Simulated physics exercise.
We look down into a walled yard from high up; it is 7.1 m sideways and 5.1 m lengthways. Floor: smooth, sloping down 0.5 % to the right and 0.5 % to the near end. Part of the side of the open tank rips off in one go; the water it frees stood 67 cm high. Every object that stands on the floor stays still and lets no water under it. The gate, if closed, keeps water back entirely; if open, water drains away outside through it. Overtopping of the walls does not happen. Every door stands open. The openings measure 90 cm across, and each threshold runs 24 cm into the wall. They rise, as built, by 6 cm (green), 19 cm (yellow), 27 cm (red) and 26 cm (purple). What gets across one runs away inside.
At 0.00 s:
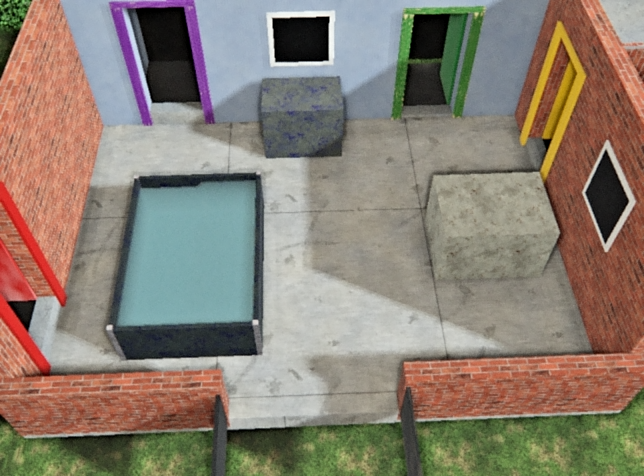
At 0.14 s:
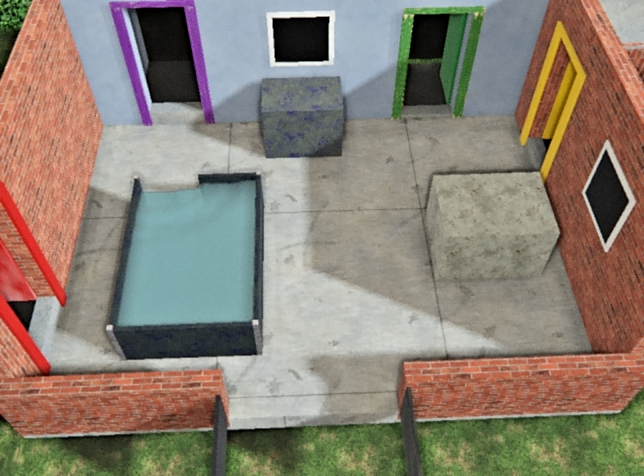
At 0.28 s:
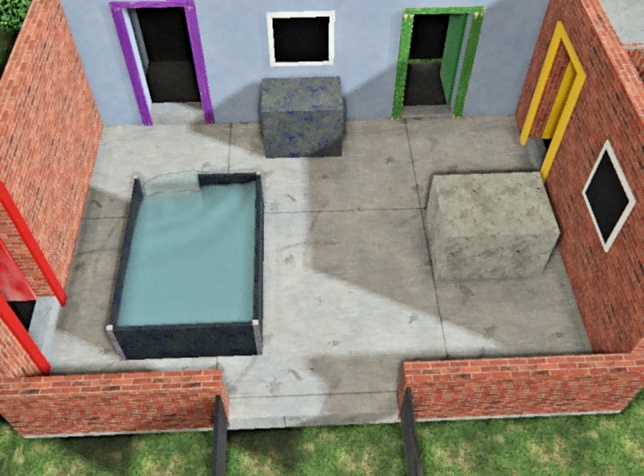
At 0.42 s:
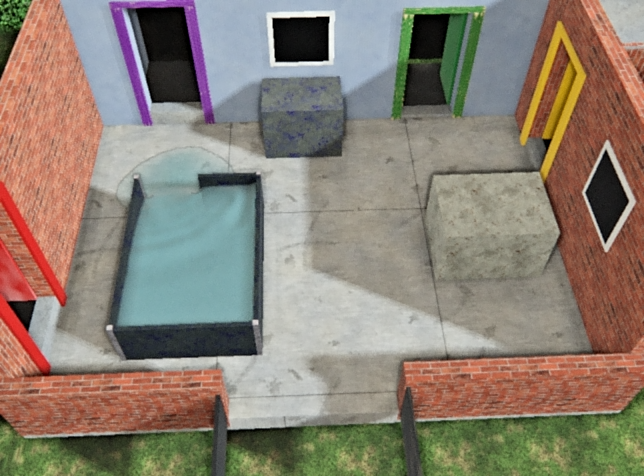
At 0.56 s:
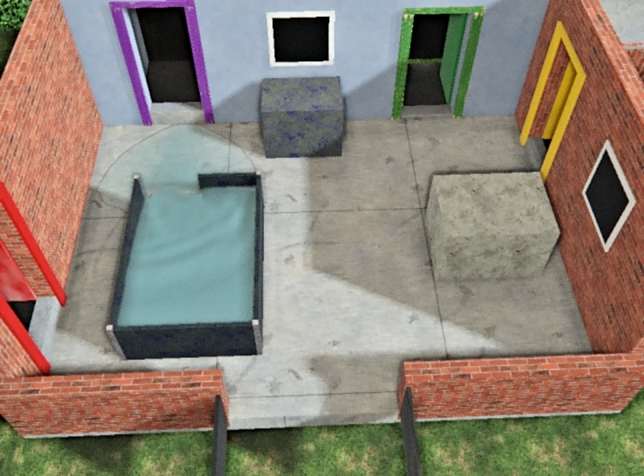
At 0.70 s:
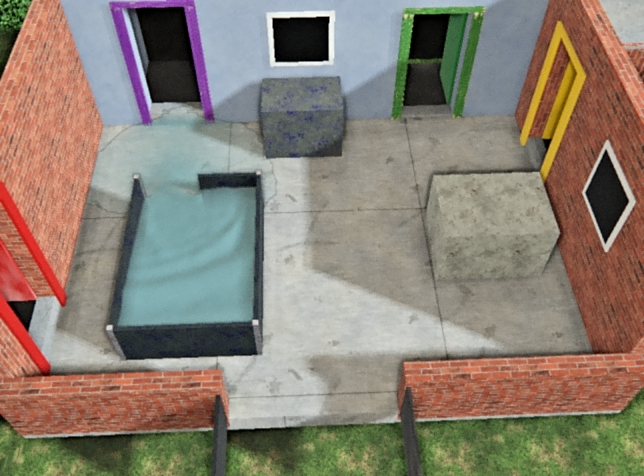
In a walled yard, an open tank's far side breaks and water spreads to the purple door.
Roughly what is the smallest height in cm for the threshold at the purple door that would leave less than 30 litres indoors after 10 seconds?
Close to 30 cm.
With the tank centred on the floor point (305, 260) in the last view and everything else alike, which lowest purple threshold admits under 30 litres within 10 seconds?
Roughly 17 cm is needed.
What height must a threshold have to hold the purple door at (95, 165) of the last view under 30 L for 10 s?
About 23 cm.
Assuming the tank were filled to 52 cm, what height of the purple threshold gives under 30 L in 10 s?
Step height: Approx. 22 cm.
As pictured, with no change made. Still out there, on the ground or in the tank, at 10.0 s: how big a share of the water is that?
Something near 94 out of a hundred parts.
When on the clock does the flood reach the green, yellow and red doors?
The green door at 2.0 seconds, the yellow door at 4.0 seconds, the red door at 3.2 seconds.
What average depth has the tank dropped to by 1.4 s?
Around 51 cm on average.
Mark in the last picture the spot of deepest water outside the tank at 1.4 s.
(104, 127).
After 1.4 s water covers 15 % of the floor, deepest (46 cm) near (104, 127); 34 cm at the purple door, 8 litres in over its 26 cm threshold.
After 3.0 s water covers 35 % of the floor, deepest (34 cm) near (252, 131); 31 cm at the purple door, 59 litres in over its 26 cm threshold.
After 10.0 s water covers 90 % of the floor, deepest (16 cm) near (70, 275); 14 cm at the purple door, 70 litres in over its 26 cm threshold.
At the purple door as built, the water arrived by 0.7 s and peaked near 38 cm at 1.8 s.
Run again over the same 10 s with other heights there, 101 litres in over 24.5 cm, 9 litres over 33 cm. The limit of 30 litres is kept from about 30 cm up.
